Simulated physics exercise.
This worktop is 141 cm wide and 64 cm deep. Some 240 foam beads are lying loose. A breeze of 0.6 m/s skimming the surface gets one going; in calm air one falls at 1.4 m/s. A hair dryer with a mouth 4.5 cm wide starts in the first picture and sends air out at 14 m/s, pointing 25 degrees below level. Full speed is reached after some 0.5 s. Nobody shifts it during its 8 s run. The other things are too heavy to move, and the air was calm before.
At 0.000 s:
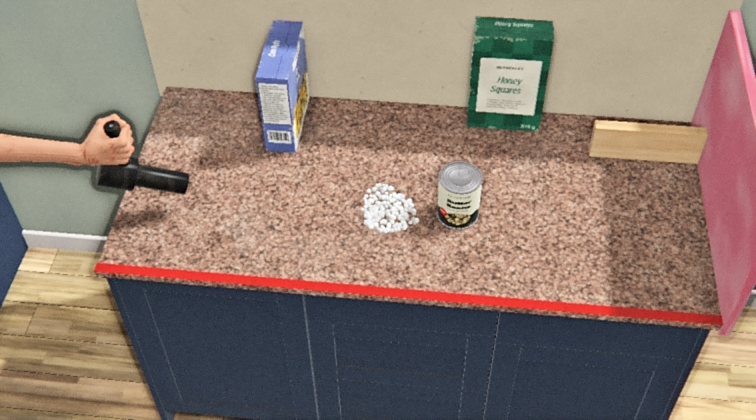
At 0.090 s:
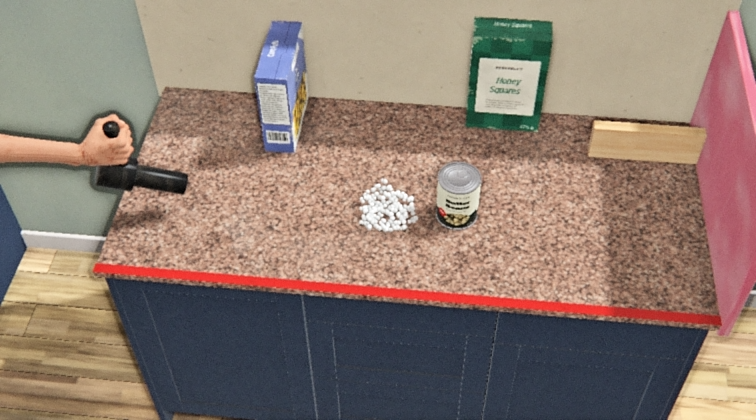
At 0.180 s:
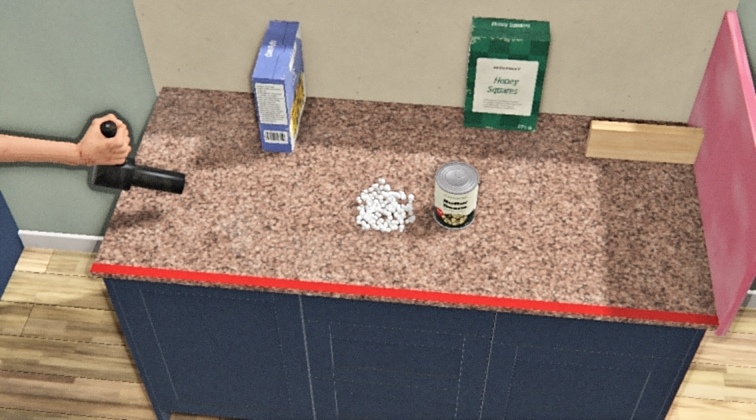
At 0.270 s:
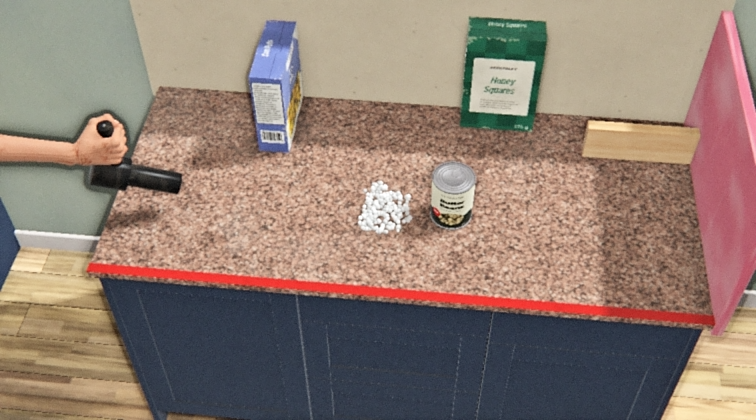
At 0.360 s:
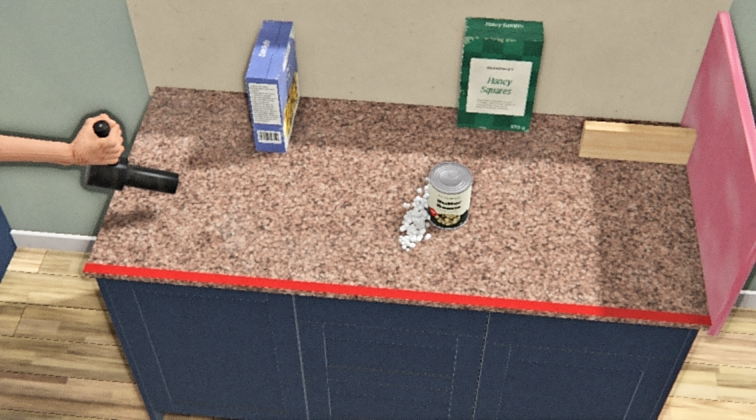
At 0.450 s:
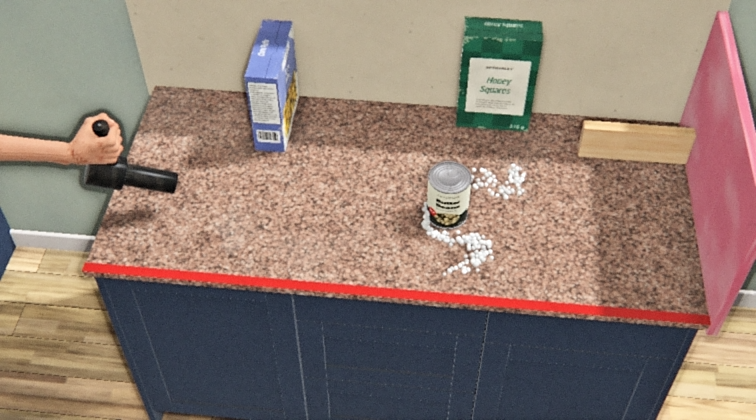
At first, a hand holds a black hair dryer at the left of a speckled worktop, pointed toward a loose pile of white foam beads beside a tin. The pile barely changes, then the beads shift right against the tin. Finally they spread around it in two groups, one in front and one behind to the right.
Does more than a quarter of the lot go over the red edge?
More than a quarter over the red edge: Yes.
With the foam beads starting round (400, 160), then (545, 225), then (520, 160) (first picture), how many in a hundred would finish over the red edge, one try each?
In turn about 5 %, 60 %, 50 %.
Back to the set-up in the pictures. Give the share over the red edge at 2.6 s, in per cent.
Some 70 per cent.
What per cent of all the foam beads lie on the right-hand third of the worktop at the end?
About 15 %.
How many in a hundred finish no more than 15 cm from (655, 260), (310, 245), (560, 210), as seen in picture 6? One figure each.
In turn about 10 %, 0 %, 0 %.
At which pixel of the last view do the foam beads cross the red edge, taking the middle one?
Around (648, 320).
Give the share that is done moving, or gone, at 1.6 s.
Near 50 %.
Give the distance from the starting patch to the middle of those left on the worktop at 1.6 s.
About 75 cm.
After 1.6 s the count stands so, 60 % are over the red edge; the middle of those still in play is near (699, 257).
After 2.6 s the count stands so, 72 % are over the red edge; the middle of those still in play is near (693, 258).
After 4.4 s the count stands so, 78 % are over the red edge; the middle of those still in play is near (694, 263).
After 8.0 s, at the end, 86 % are over the red edge.
